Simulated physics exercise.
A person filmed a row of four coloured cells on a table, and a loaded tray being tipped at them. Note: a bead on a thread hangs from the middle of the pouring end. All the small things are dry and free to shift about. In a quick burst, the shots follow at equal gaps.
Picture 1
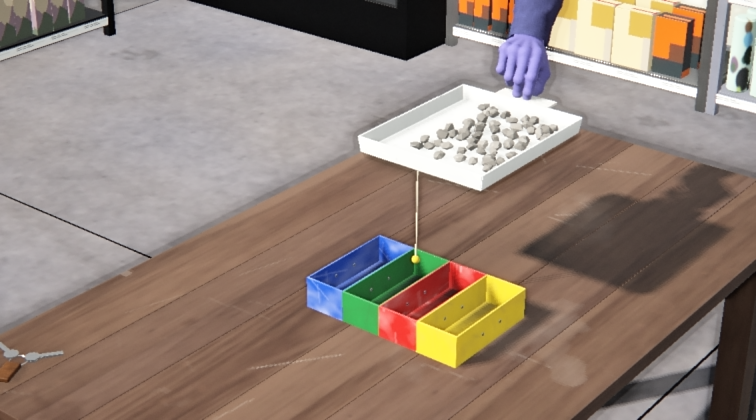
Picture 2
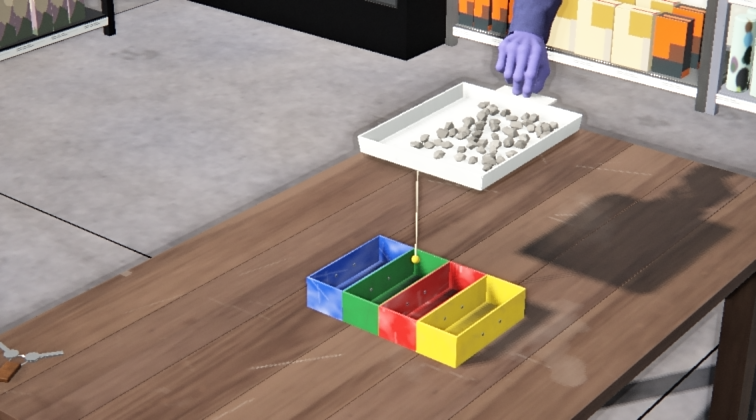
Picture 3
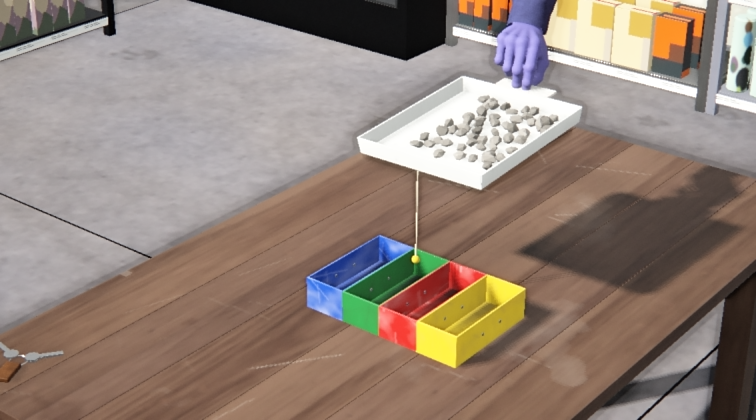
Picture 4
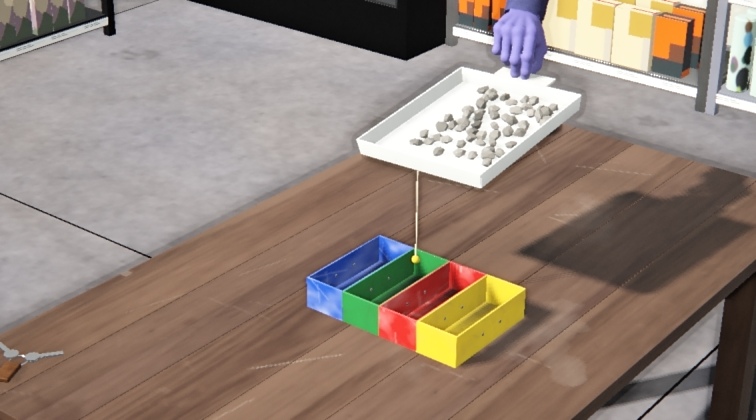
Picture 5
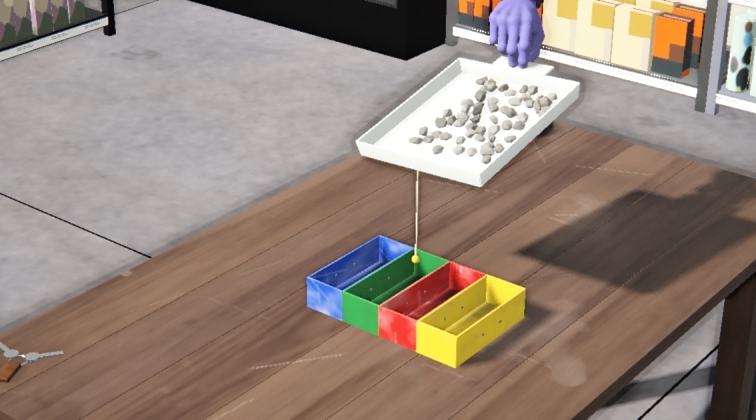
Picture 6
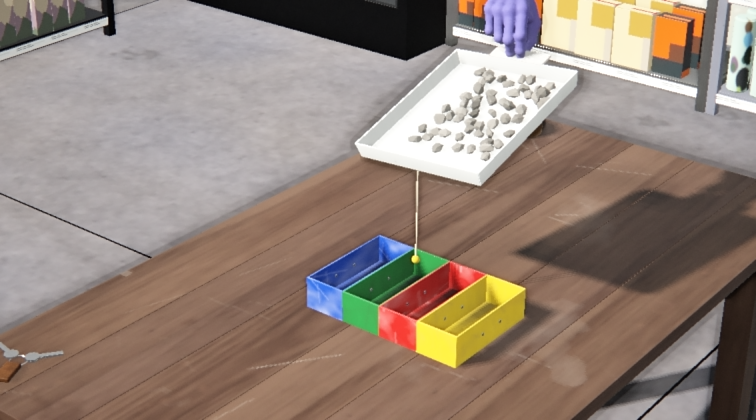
On a brown wooden table in a room with a grey floor and stocked shelves behind, the view looks down from above at an angle. Blue, green, red and yellow cells sit in a row from left to right, below a white tray of grey gravel and a yellow bead on a thread. A purple hand gradually tilts the tray toward its front left corner, the gravel staying on it, while the camera stays still.
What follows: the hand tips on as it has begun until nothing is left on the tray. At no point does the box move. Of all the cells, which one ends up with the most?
The blue one ends up with the most.
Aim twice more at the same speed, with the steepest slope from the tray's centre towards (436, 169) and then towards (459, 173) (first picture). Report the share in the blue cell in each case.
I'd expect around 0 in a hundred first and around 0 in a hundred second.
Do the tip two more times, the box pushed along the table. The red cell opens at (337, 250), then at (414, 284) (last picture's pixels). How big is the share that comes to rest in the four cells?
Estimates in order: 70 percent, 100 percent.
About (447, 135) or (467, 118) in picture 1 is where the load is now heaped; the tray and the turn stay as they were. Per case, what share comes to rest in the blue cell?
It would be roughly 50 per cent for the first and roughly 60 per cent for the second.
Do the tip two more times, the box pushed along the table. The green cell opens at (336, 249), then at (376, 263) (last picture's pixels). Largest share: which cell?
Try 1 - red. Try 2 - that green cell.
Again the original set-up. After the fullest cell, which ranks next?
The green one.
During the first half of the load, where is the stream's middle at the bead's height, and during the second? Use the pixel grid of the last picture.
First part (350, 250), rest (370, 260).
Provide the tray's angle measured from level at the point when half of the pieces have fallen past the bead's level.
That happens at close to 110 degrees.
Soon after the last picture, tray tipped steeply; nearly all on the tray; a stray few falling or outside the box.
A little later, tray tipped right over; about two thirds on the tray; a small part in the blue cell; a small part in the green cell; a stray few in the red cell; about a quarter falling or outside the box.
Later still, tray tipped past a quarter turn; about half in the blue cell; about a quarter in the green cell; a small part in the red cell; about a quarter falling or outside the box.
At rest, tray tipped past a quarter turn; about half in the blue cell; about a quarter in the green cell; a small part in the red cell; none in the yellow cell; about a quarter outside the box.
